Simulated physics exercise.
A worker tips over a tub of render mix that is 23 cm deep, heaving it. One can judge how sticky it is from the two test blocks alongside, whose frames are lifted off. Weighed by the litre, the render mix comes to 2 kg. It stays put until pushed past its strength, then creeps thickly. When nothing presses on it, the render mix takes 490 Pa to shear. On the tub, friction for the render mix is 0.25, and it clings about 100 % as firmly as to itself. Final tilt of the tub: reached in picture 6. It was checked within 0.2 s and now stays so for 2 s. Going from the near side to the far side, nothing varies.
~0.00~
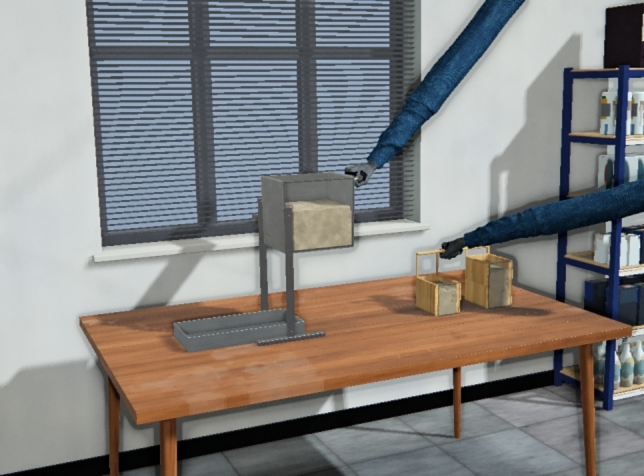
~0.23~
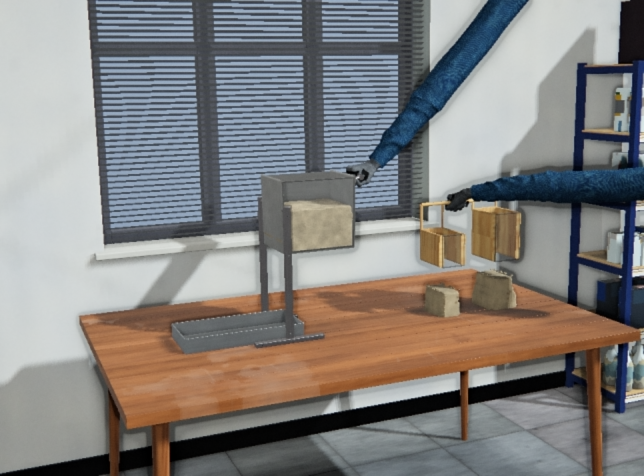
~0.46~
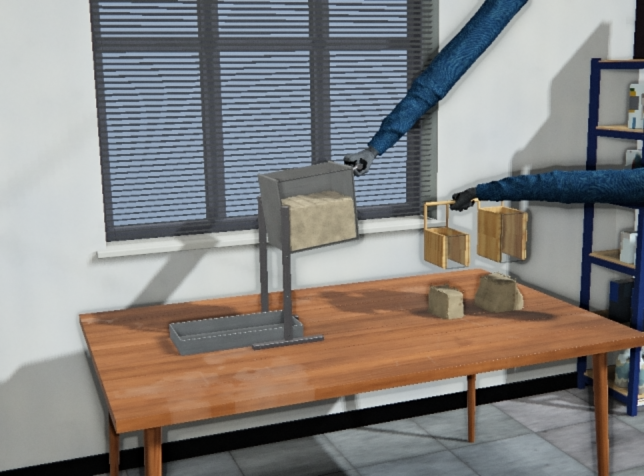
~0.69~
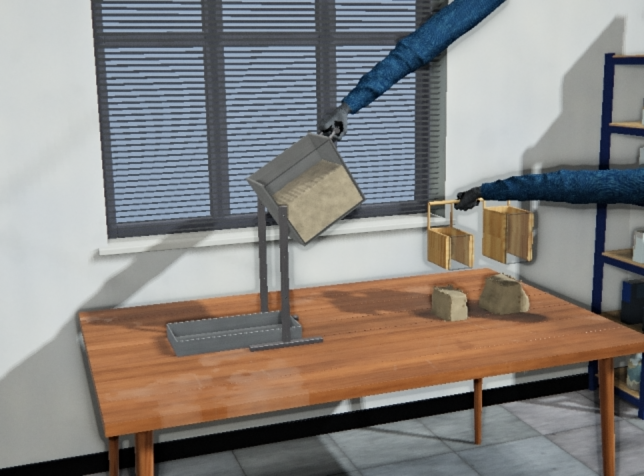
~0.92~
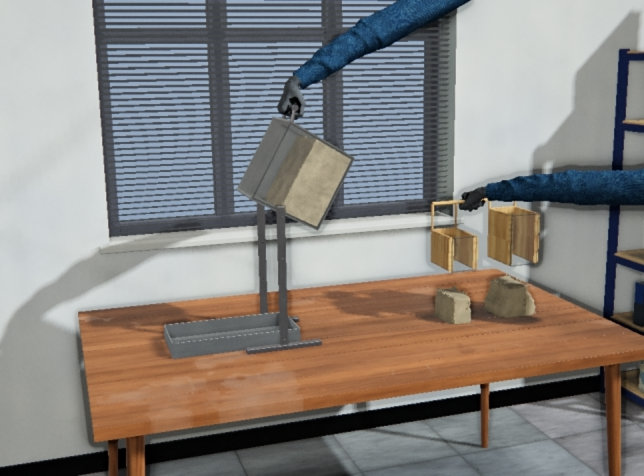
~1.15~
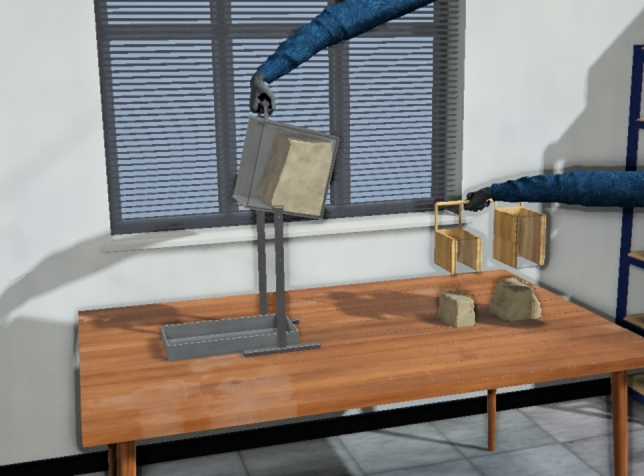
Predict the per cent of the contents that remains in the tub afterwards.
Roughly 100 per cent remains.
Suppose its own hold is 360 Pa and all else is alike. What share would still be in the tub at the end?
100 %.
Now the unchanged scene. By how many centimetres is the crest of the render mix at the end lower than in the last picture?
Roughly 4 cm.
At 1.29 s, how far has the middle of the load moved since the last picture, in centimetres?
Something like 2 cm, give or take.
After 1.29 s, the tub is at 76 degrees and holds 100 %.
After 1.46 s, the tub is at 76 degrees and holds 100 %.
After 1.63 s, the tub is at 76 degrees and holds 100 %.
After 1.80 s, the tub is at 76 degrees and holds 100 %.
After 3.15 s, the tub is at 76 degrees and holds 100 %.
